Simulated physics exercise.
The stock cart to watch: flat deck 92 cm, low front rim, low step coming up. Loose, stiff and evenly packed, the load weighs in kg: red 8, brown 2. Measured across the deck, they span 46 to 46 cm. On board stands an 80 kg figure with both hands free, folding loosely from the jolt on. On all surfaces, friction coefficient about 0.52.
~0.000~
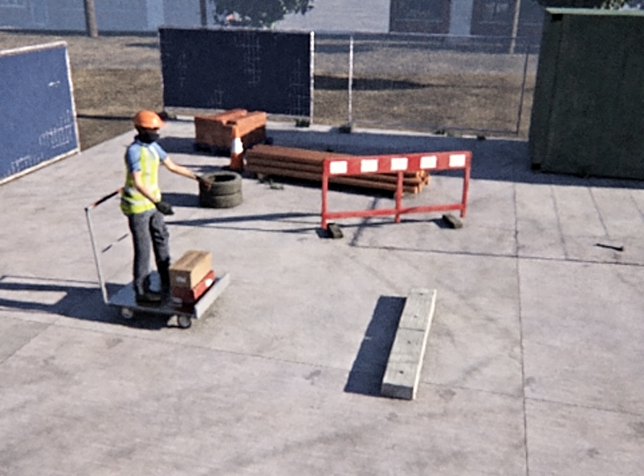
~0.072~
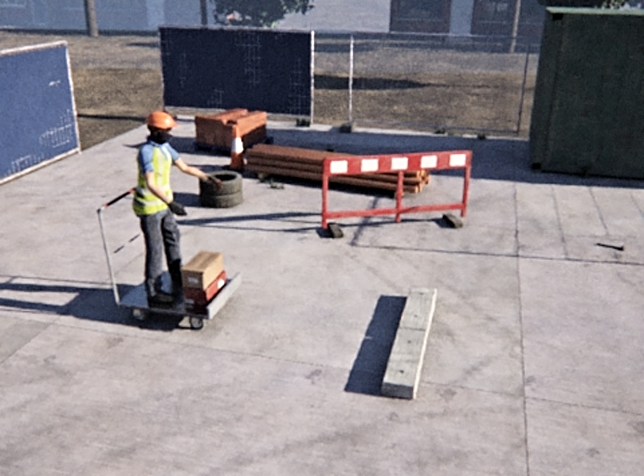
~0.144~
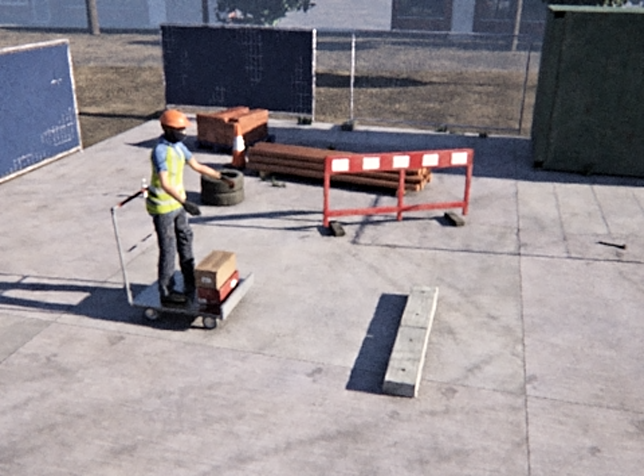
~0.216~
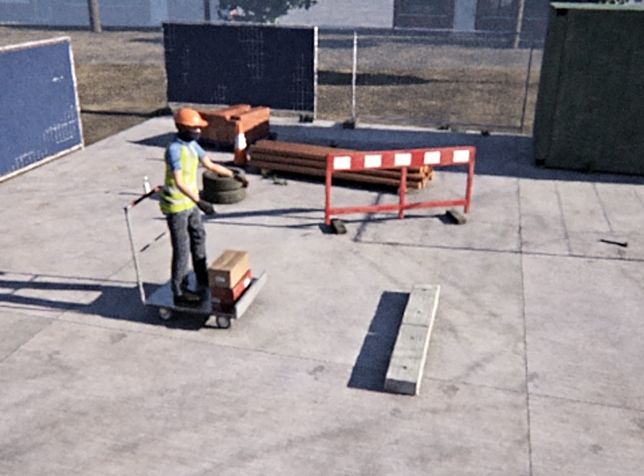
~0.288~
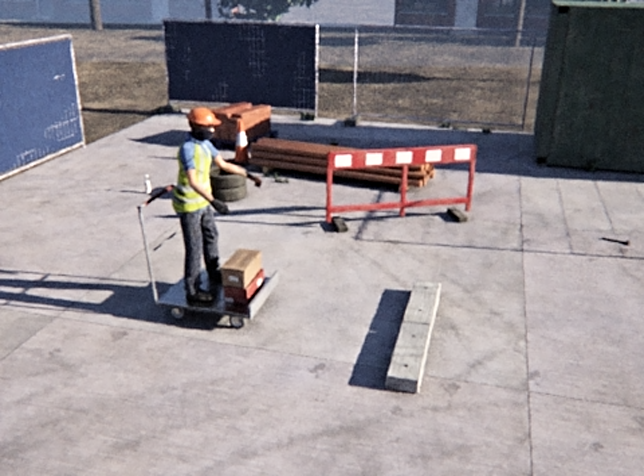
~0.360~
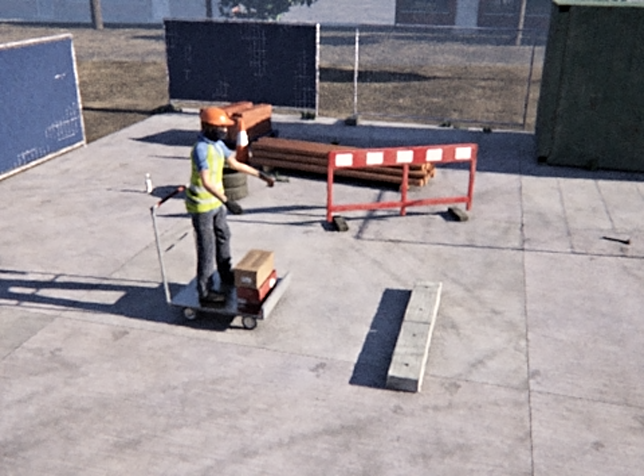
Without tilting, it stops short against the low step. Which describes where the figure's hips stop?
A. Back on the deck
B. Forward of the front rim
B, forward of the front rim.
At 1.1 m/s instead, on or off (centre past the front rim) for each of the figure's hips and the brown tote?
Then hips on, brown off.
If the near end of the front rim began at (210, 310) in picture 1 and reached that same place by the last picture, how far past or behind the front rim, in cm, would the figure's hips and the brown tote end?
Rest points: Hips at 50 cm behind, brown at 70 cm past.
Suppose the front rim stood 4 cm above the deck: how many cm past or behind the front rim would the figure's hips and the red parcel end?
In that case hips 40 past, red 20 behind.
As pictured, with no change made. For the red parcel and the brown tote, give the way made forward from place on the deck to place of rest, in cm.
Red 5, brown 80.
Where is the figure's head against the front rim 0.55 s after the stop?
The head is roughly 50 cm beyond the front rim.
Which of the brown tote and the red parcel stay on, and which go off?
End result - brown: Goes over; red: Stays.
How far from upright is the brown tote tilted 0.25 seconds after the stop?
Roughly 20° off the vertical.
The wheels strike at 1.14 s.
After 1.69 s the figure's hips are 16 cm behind the rim, near (400, 252) in the last picture's view.
After 2.14 s the figure's hips are 33 cm past the rim, near (454, 276) in the last picture's view.
Final state at 5.1 s, past the rim, brown tote and the figure's hips; behind it, red parcel.
